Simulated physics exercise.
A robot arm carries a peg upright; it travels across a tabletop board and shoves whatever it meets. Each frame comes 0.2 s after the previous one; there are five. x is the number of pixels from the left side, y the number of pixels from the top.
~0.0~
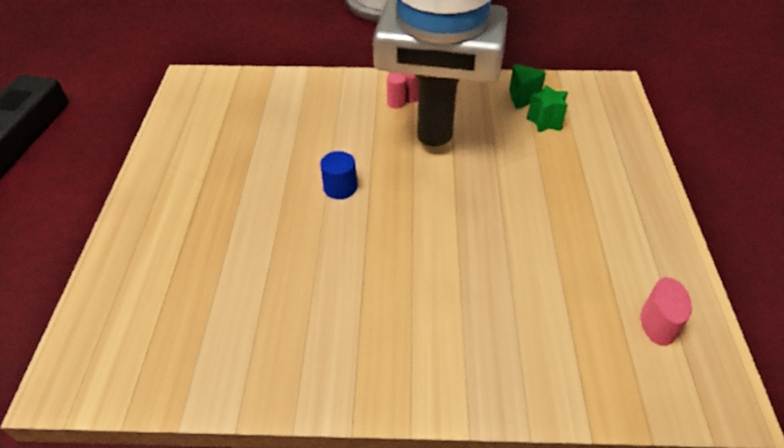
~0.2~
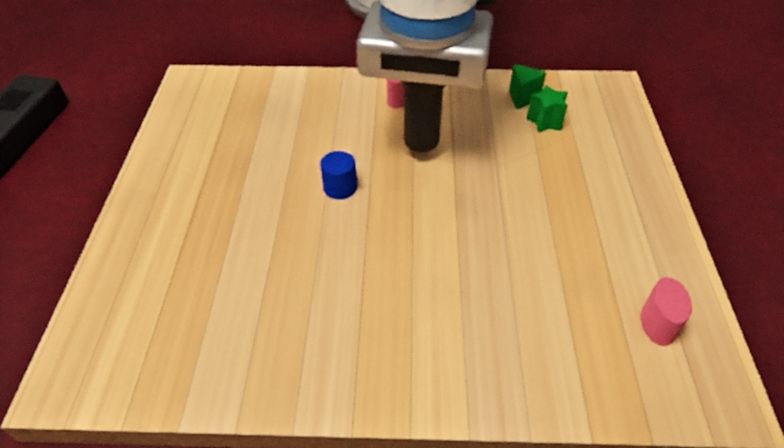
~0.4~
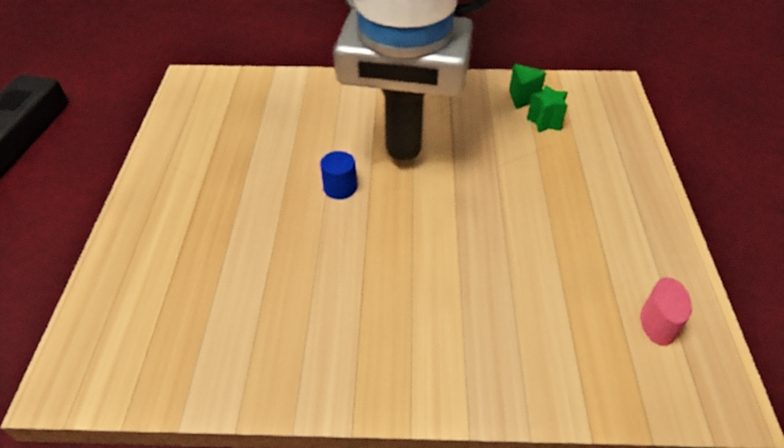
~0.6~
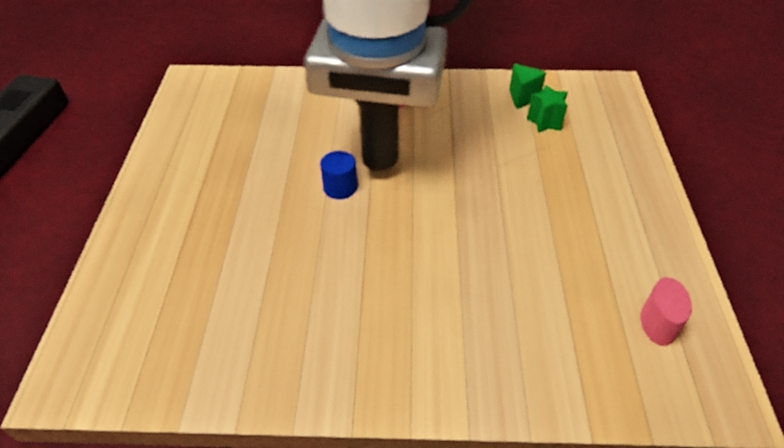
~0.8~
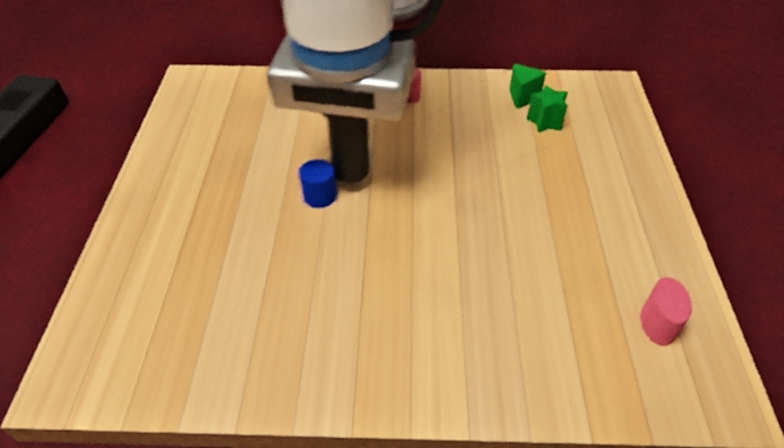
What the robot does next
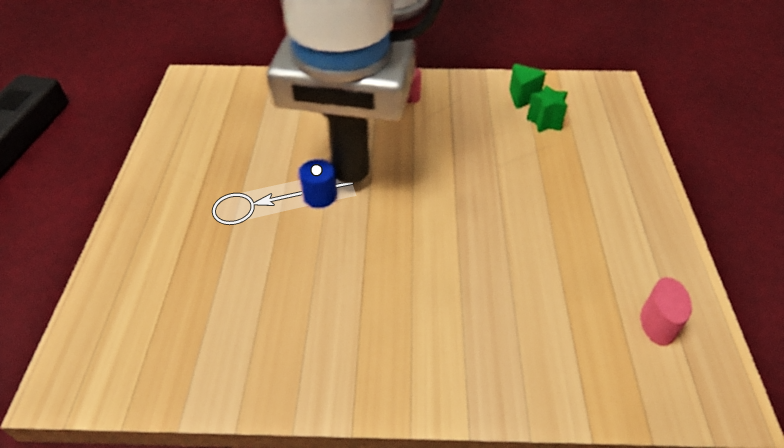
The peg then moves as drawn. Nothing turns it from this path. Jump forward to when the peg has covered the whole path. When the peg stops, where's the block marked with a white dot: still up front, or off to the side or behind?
It slides aside on the way.
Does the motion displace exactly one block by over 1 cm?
My answer is yes.
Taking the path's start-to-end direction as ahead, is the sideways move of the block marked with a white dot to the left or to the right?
It's going to go left.
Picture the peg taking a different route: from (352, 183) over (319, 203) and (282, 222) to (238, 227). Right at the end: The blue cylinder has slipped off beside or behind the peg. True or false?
False.
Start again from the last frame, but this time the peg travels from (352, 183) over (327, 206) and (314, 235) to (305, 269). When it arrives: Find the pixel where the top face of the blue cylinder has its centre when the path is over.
It ends at (277, 191).
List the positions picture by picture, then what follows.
In the first picture, peg's lower end (435, 136); blue cylinder (338, 162).
In the second picture, peg (422, 142); blocks still.
In the third picture, peg (403, 150); blocks still.
In the fourth picture, peg (380, 160); blocks still.
In the fifth picture, peg (351, 172); blue cylinder (316, 170).
Drawn move, from (352, 183) to (233, 209); the dot is on the blue cylinder.
On the path given first. One third of the way, peg (311, 180); blue cylinder (278, 184).
Two thirds of the way, peg (271, 188); blue cylinder (246, 199).
At the end, peg (230, 198); blue cylinder (224, 211).
